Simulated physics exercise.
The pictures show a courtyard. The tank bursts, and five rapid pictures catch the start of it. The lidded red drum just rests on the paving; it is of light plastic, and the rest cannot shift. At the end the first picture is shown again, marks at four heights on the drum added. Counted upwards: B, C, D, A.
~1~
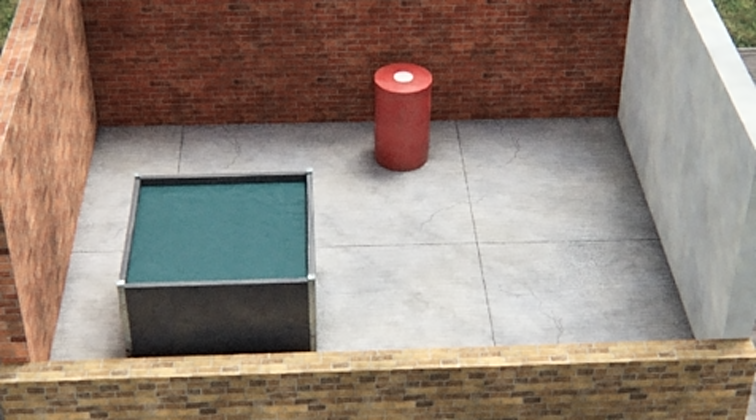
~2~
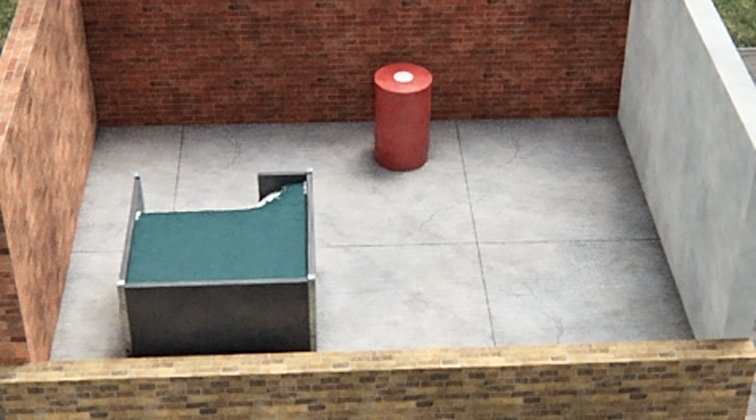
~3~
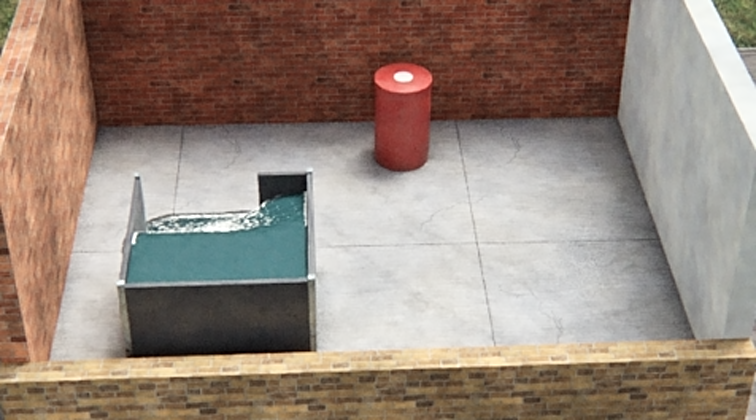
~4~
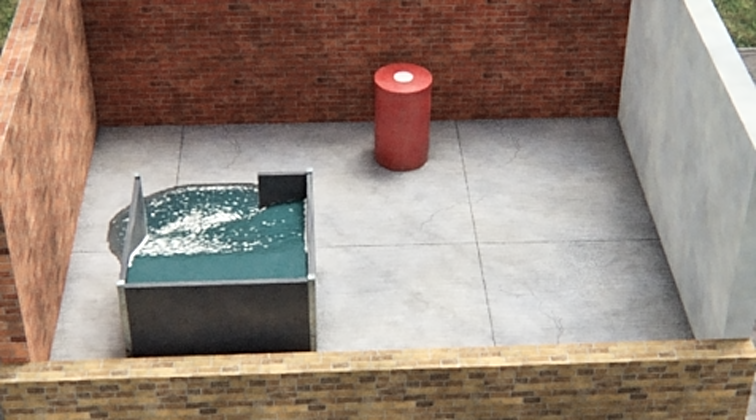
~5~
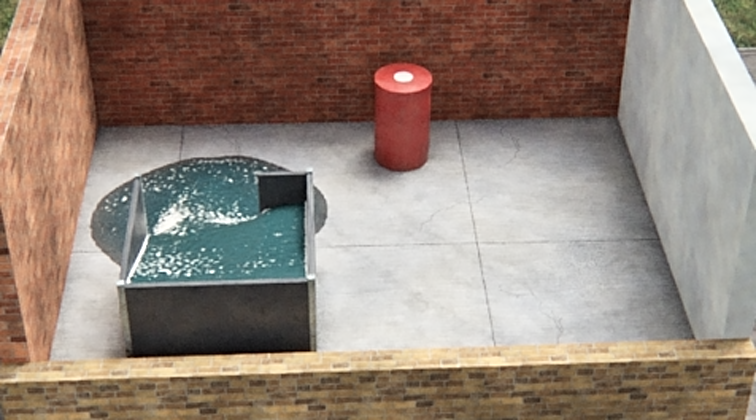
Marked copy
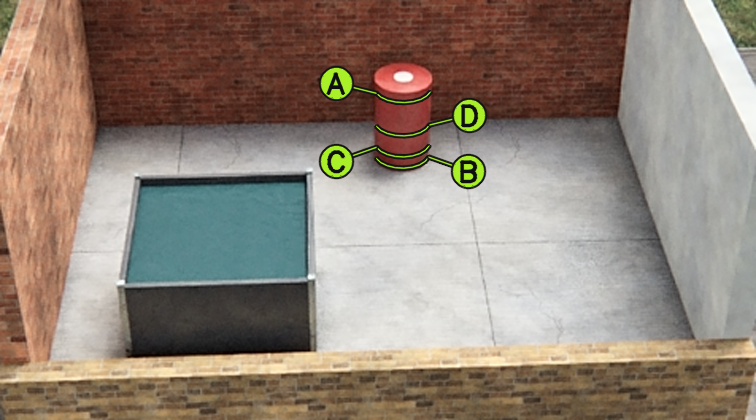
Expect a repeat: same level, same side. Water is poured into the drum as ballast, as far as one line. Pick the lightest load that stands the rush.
A.
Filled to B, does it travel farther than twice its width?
Yes, clearly.
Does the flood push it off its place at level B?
Yes.
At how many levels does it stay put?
One of them.
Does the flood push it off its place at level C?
Yes, that goes wrong.
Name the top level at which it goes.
That would be D.
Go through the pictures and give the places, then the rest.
The first frame shows lid of the red drum at (402, 78); tank full, its middle at (221, 233).
In the second frame, water covers 2 % of the ground, mostly out of sight from here.
In the third frame, water covers 6 % of the ground, mostly out of sight from here.
In the fourth frame, water covers 10 % of the ground, mostly out of sight from here.
The fifth frame shows lid of the red drum at (402, 78); 15 % of the ground wet, in view closest to the drum at (255, 162).
On the marked copy, A at (404, 102); B at (403, 168); C at (403, 156); D at (404, 135); from the bottom up B, C, D, A.
If A is chosen, it does not move.
If B is chosen, it is pushed about 6 times its own width away.
If C is chosen, it is pushed about 3 times its own width away.
If D is chosen, it is pushed about half its own width away.
